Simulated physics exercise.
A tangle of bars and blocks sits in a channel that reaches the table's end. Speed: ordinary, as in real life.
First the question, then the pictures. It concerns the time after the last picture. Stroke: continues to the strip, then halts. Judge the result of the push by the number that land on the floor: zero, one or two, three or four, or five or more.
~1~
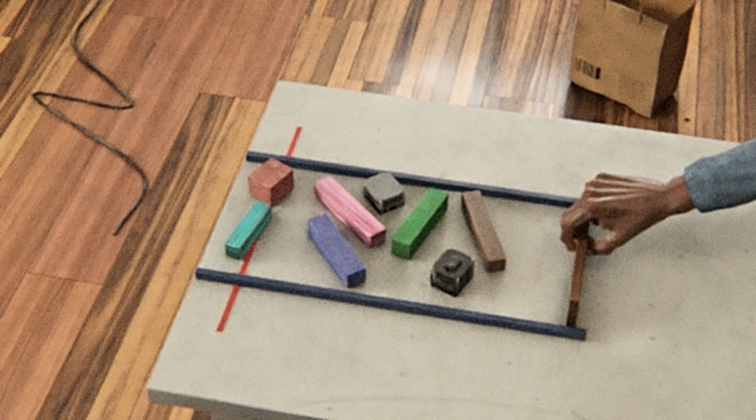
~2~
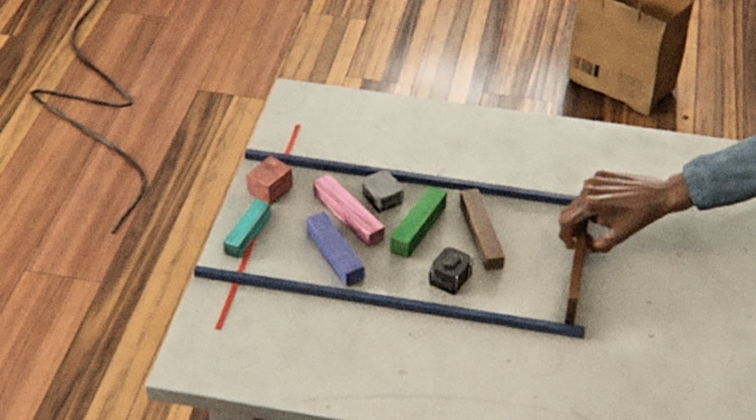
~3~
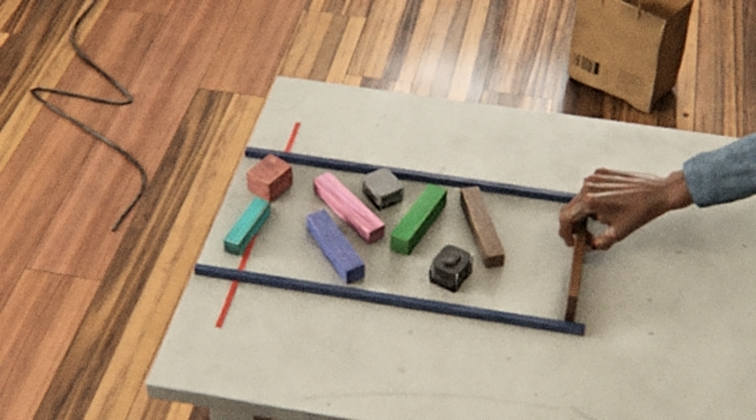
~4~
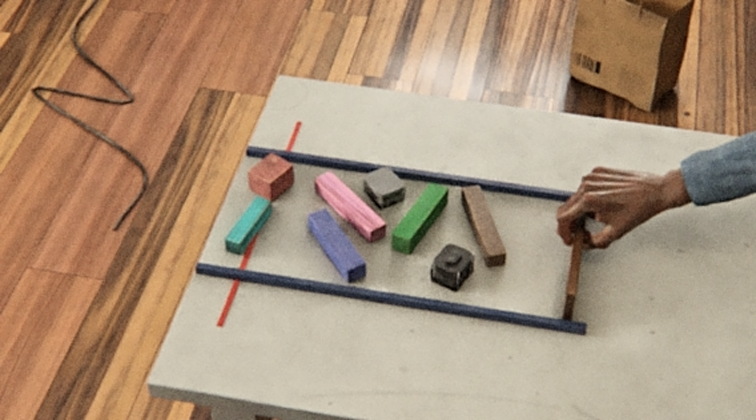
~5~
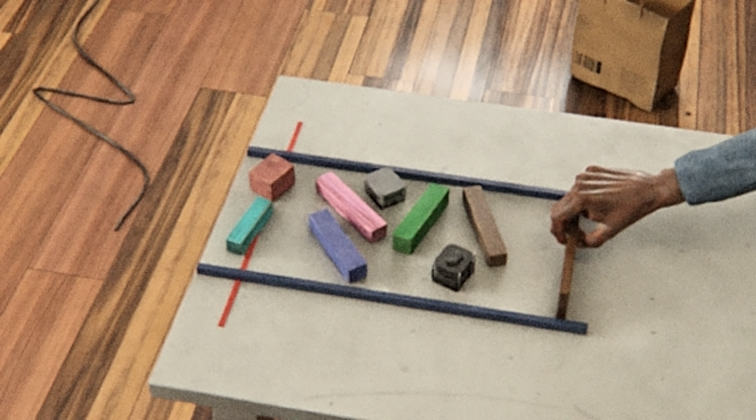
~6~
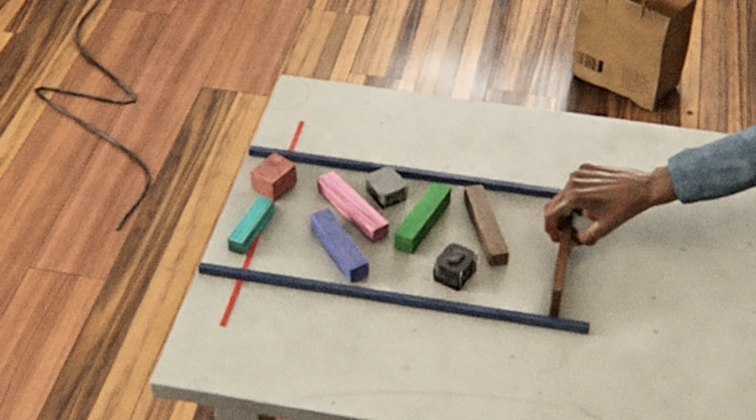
Honestly, a big bunch falls - five or more of them.
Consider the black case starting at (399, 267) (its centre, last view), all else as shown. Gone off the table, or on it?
From that start it hangs on.
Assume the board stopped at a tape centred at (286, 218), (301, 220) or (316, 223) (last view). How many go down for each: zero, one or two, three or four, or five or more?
Trial 1 - three to four; trial 2 - one to two; trial 3 - one or two.
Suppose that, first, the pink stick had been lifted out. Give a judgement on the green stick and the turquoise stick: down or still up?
So the green stick keeps its place and the turquoise stick goes down.
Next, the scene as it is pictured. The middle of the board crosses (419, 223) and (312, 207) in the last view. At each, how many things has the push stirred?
Well, it's 5 at the first one and 8 at the second.
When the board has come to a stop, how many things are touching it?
Looks like 2 of them, all told.
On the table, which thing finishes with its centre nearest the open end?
Answer - the green stick.
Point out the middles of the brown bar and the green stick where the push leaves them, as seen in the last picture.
Same order as the question: First (263, 191), second (243, 192).
Soon after, none off yet; turquoise stick at rest near (251, 225); red block at rest near (274, 177); blue bar at rest near (339, 244).
Then, none off yet; turquoise stick at rest near (251, 225); red block moved a little near (262, 177); blue bar moved a little near (297, 244).
By the end, the number that fall off is five or more; fallen, grey case, pink stick, blue bar, red block and turquoise stick.
